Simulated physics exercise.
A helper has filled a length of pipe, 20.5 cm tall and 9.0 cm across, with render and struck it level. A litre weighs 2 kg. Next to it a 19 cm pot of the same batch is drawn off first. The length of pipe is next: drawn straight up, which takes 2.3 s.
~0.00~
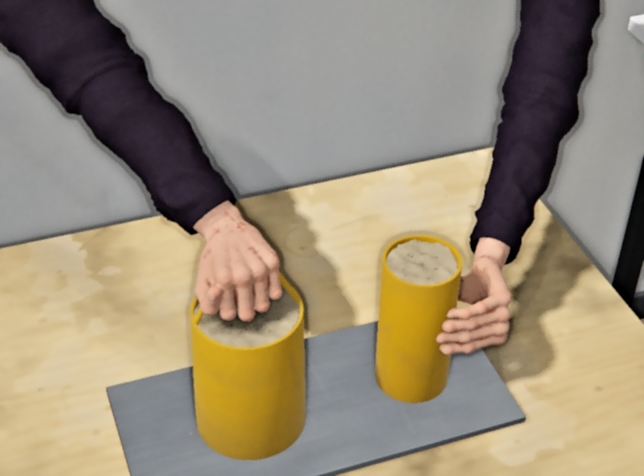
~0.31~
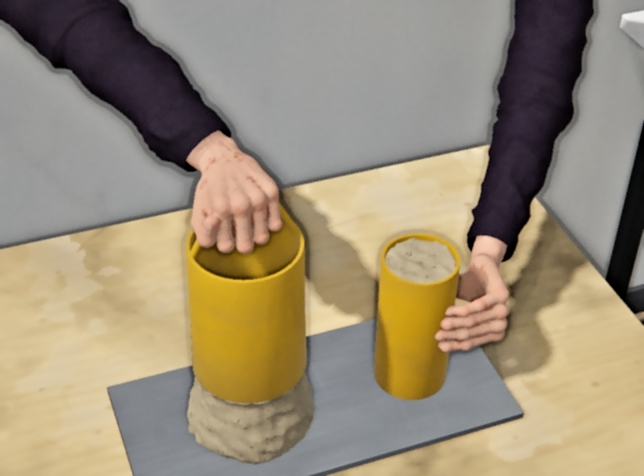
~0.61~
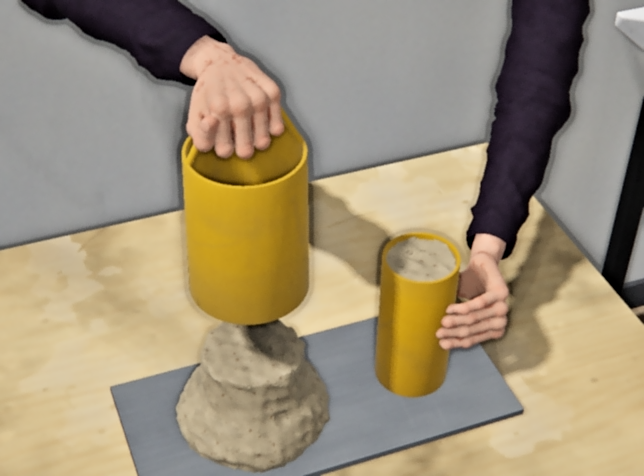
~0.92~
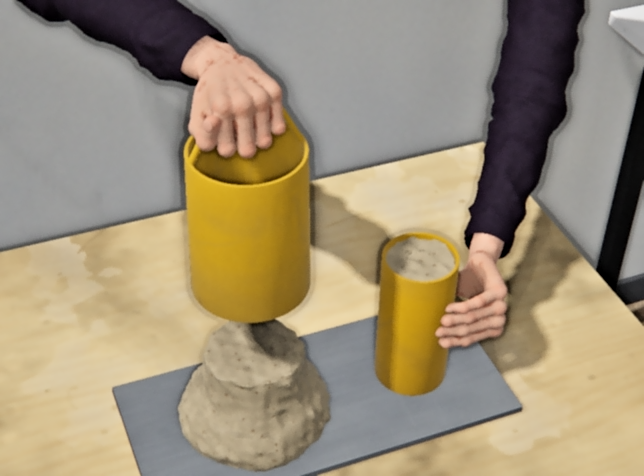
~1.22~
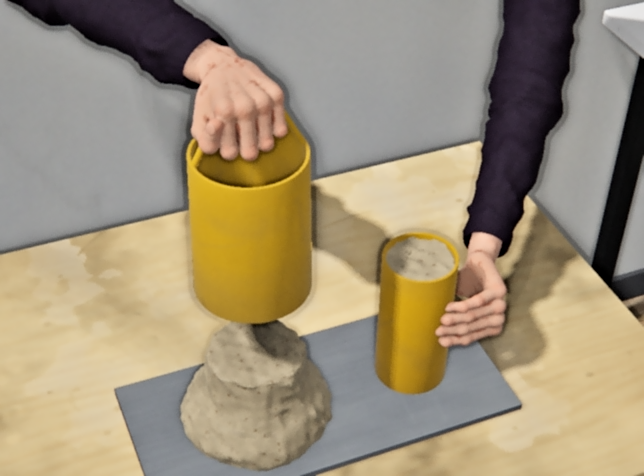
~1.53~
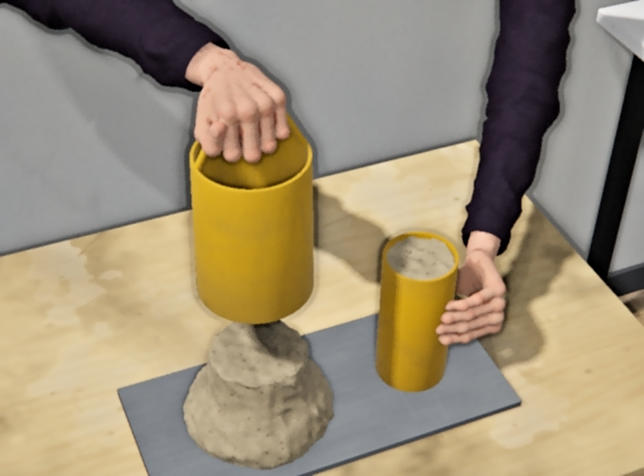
A hand lifts the left yellow cylinder straight up, leaving a slumped grey heap below.
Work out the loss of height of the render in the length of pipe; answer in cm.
Some 7 cm.
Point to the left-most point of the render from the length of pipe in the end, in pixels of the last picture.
Around (359, 364).
After 2.1 s, the length of pipe is up 4.7 cm; the render has come down 0.4 cm to 20 cm and is 9.6 cm wide.
After 2.7 s, the length of pipe is up 13 cm; the render has come down 5.3 cm to 15 cm and is 14 cm wide.
After 3.3 s, the length of pipe is up 21 cm; the render has come down 6.5 cm to 14 cm and is 14 cm wide.
After 3.9 s, the length of pipe is clear; the render has come down 6.6 cm to 14 cm and is 14 cm wide.
After 4.4 s, at rest, the length of pipe is clear; the render has come down 6.6 cm to 14 cm and is 14 cm wide.
